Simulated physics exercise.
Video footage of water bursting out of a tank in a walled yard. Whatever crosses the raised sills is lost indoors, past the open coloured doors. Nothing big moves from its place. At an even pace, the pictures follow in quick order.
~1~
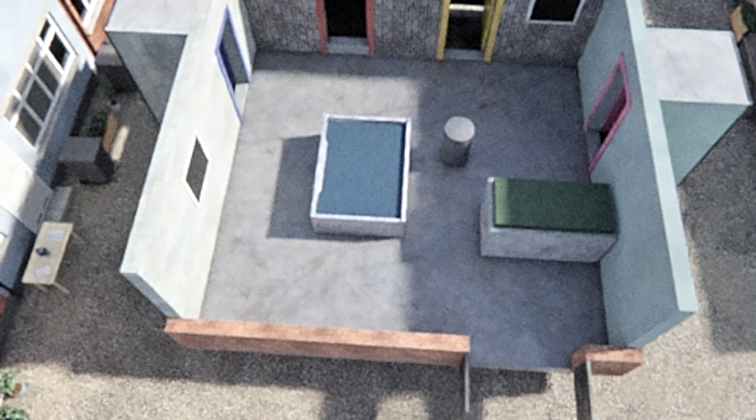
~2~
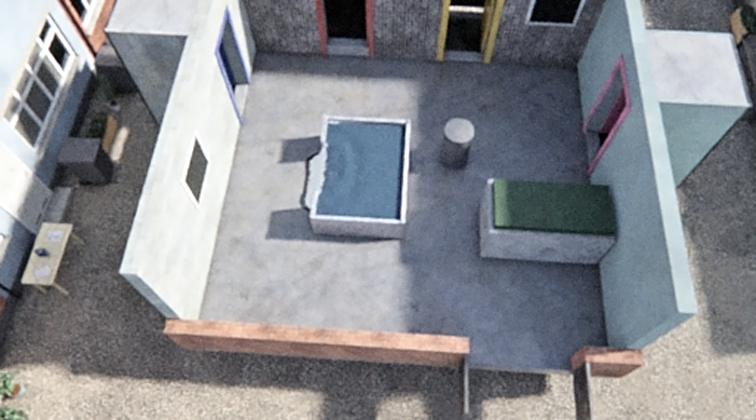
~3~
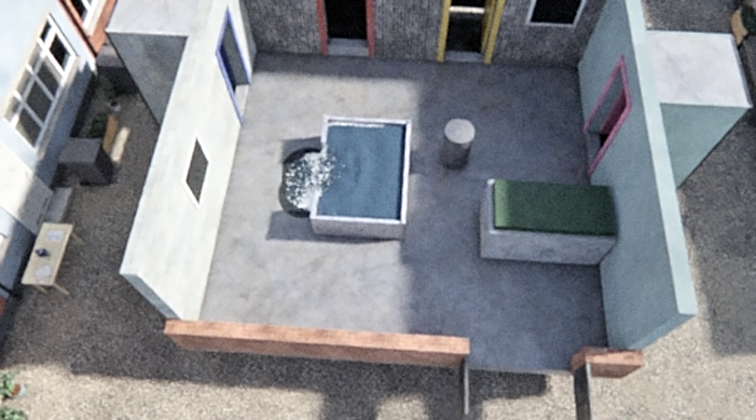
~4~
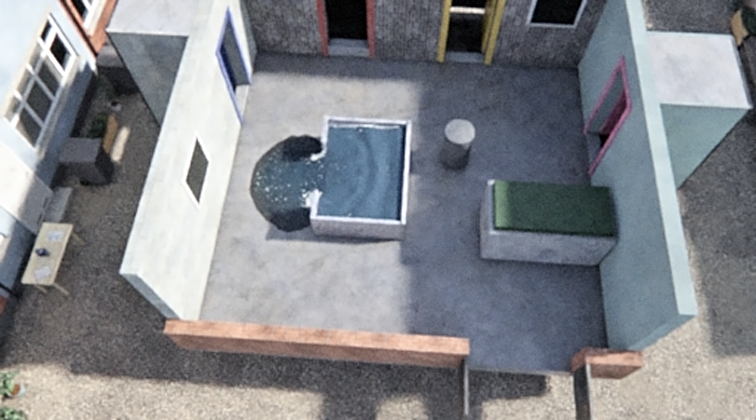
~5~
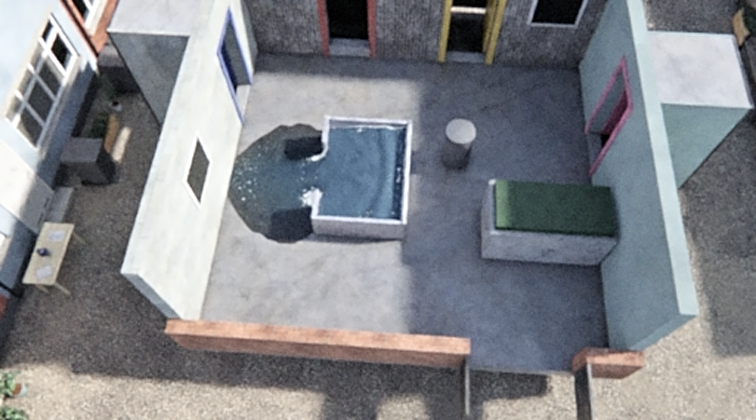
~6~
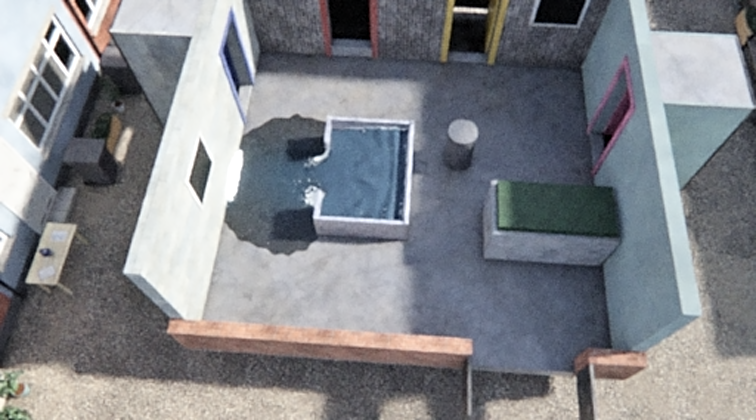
A walled yard held a raised tank of still water, then water burst out through its left side, splashed onto the grey floor, and spread in a widening dark pool toward the left wall.
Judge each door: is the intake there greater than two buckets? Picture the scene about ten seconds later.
My prediction: Blue door: Limit exceeded, yellow door: Limit not exceeded, red door: Limit not exceeded, pink door: Limit not exceeded.
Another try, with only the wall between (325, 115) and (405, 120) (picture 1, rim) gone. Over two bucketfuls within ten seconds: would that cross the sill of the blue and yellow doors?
First blue crosses the line, then yellow crosses the line.
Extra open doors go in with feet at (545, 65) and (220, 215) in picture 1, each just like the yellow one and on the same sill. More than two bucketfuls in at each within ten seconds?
In turn, the first comes in lower and the second comes in higher.
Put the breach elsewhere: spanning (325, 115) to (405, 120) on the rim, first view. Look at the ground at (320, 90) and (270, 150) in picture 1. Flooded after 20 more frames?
In the order asked: Inundated, then inundated.
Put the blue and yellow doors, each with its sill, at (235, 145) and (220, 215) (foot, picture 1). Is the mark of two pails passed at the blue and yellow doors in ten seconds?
Outcome - blue door runs over the limit, yellow door runs over the limit.
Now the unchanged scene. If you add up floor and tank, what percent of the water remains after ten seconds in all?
Around 94 parts in a hundred.
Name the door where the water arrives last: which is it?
The pink door.
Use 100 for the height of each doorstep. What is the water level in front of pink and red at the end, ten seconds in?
Estimate, in order: 60 and 20 percent.
A moment on, water covers 15 % of the floor; the blue door wet at the sill, nothing in, the yellow door not reached, the red door not reached, the pink door not reached.
Next, water covers 20 % of the floor; the blue door under two buckets in, the yellow door not reached, the red door not reached, the pink door not reached.
Then, water covers 35 % of the floor; the blue door over two buckets in, the yellow door not reached, the red door wet at the sill, nothing in, the pink door not reached.
Later, water covers 80 % of the floor; the blue door over two buckets in, the yellow door wet at the sill, nothing in, the red door wet at the sill, nothing in, the pink door not reached.
In the end, water covers 95 % of the floor; the blue door over two buckets in, the yellow door wet at the sill, nothing in, the red door wet at the sill, nothing in, the pink door wet at the sill, nothing in.
